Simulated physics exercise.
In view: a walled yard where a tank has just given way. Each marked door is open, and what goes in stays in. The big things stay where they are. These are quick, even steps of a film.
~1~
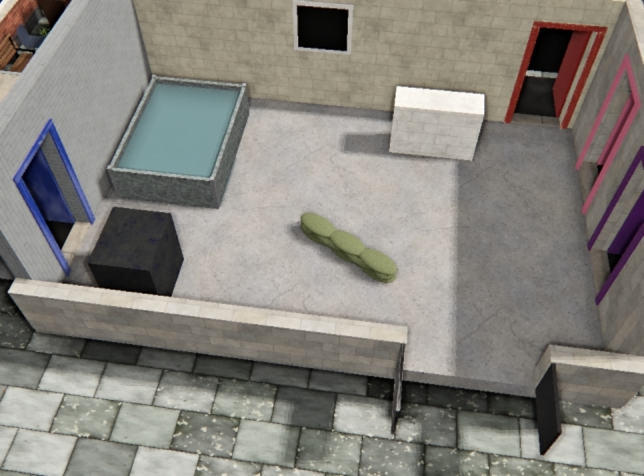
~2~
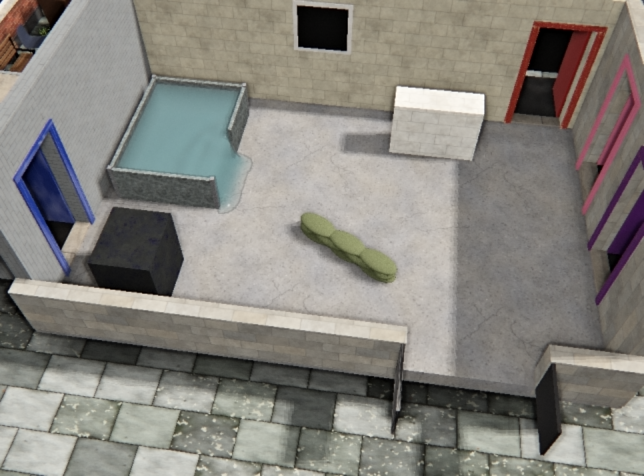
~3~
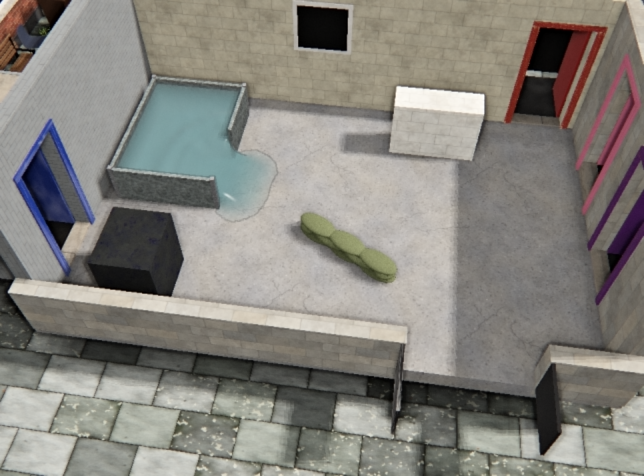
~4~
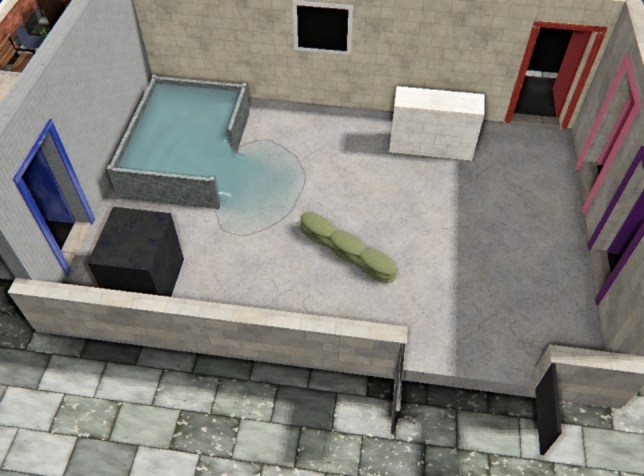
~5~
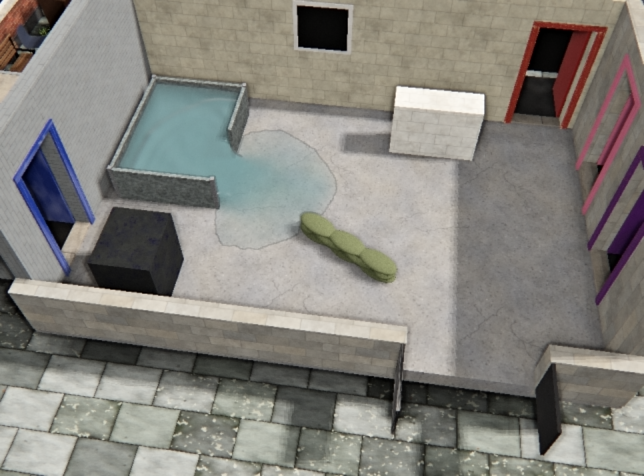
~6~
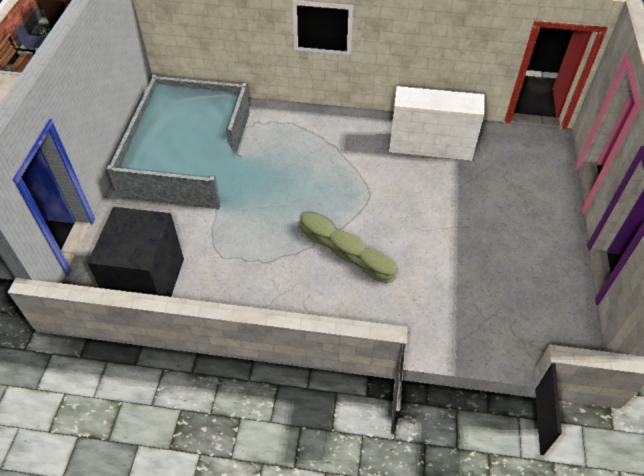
The walled yard lay still until the right front corner of its water tank gave way, and water poured through the gap, spreading across the pale floor to the right and around the green bush.
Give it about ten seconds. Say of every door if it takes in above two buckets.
One by one: The blue door admits no more than that; the pink door admits no more than that; the purple door lets in a lot; the red door lets in a lot.
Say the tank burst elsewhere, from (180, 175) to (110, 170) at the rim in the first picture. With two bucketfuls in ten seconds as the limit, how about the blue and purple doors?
In short: Blue door is over, purple door keeps below it.
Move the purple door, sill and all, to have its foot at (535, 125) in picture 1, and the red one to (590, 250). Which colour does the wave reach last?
It is the blue one.
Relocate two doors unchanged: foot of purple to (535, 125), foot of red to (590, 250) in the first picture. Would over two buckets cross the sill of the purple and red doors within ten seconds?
The purple one lets more in, the red one goes over.
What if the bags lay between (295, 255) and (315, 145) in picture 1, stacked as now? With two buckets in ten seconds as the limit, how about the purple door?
My reading: The purple one lets less in.
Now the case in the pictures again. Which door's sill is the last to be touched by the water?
It is the door marked blue.
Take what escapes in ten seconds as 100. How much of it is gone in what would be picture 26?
About 10 per cent.
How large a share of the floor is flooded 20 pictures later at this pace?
Roughly 70 per cent.
A moment on, water covers 30 % of the floor; the blue door not reached, the pink door not reached, the purple door not reached, the red door not reached.
Next, water covers 55 % of the floor; the blue door not reached, the pink door not reached, the purple door not reached, the red door not reached.
Then, water covers 70 % of the floor; the blue door not reached, the pink door wet at the sill, nothing in, the purple door over two buckets in, the red door not reached.
Later, water covers 85 % of the floor; the blue door not reached, the pink door under two buckets in, the purple door over two buckets in, the red door over two buckets in.
In the end, water covers 90 % of the floor; the blue door wet at the sill, nothing in, the pink door under two buckets in, the purple door far over two buckets in, the red door far over two buckets in.
